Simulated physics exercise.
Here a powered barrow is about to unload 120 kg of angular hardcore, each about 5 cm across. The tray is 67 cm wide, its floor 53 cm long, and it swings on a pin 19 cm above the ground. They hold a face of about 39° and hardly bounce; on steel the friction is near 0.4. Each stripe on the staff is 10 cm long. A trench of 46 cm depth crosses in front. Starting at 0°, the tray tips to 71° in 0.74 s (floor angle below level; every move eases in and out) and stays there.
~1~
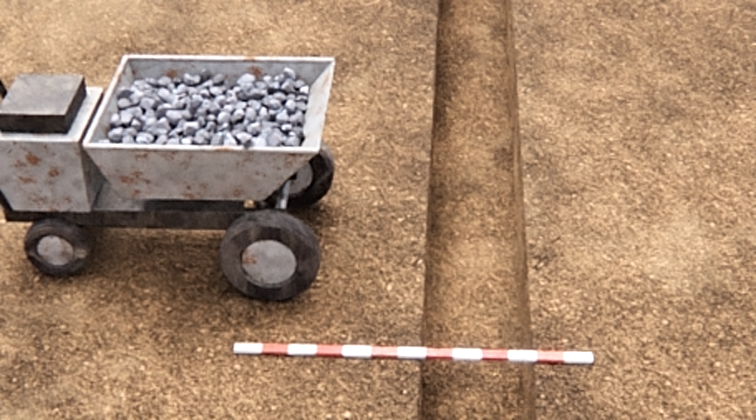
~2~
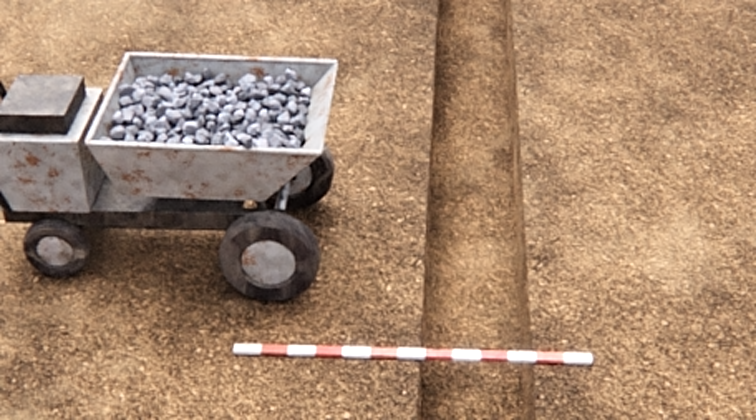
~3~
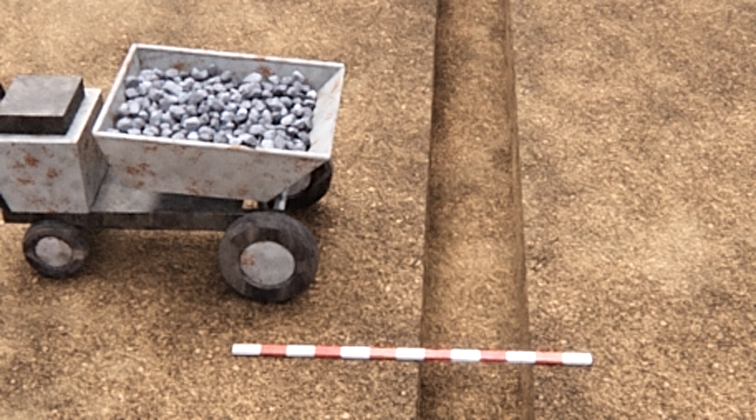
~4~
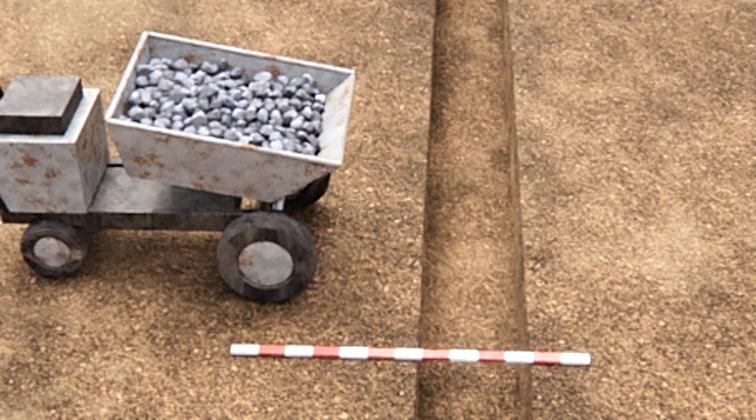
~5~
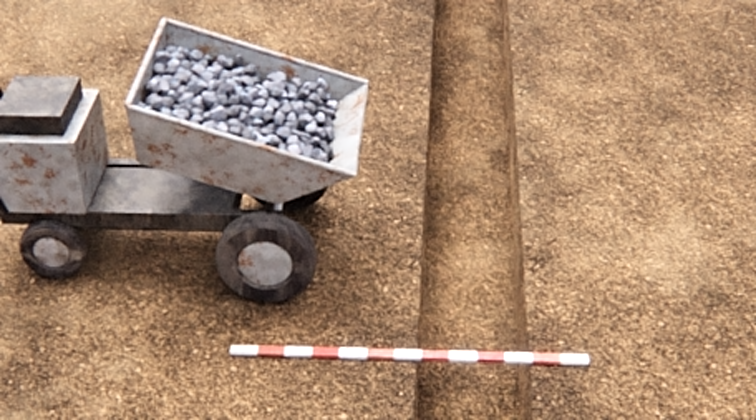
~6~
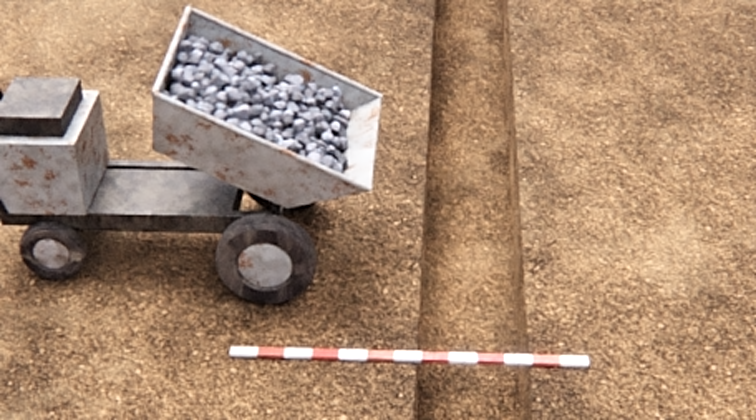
Grey metal tray loaded with dark grey stones tilting steadily upward at its left end on a small parked vehicle beside a trench.
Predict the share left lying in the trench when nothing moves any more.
Some 100 per cent of it.
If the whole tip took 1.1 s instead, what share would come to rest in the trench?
Then about 100 per cent.
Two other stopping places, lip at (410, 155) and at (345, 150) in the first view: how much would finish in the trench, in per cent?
Near 50 per cent from the first place, 95 from the second.
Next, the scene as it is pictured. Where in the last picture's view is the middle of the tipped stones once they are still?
Their middle is at about (473, 331).
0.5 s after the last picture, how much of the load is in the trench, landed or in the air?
About 30 per cent by then.
Then, 0.2 s after the last picture the floor is at 59°, 100 % in the tray; the foremost stones are at (397, 202).
Then, 0.5 s after the last picture the floor is at 71°, 70 % in the tray, 1 % short of the trench, 29 % in the trench; the foremost stones are at (507, 343).
Then, 0.9 s after the last picture the floor is at 71°, 25 % in the tray, 74 % in the trench; the foremost stones are at (542, 320).
Then, 2.8 s after the last picture the floor is at 71°, 0 % in the tray, 100 % in the trench; the foremost stones are at (548, 313).
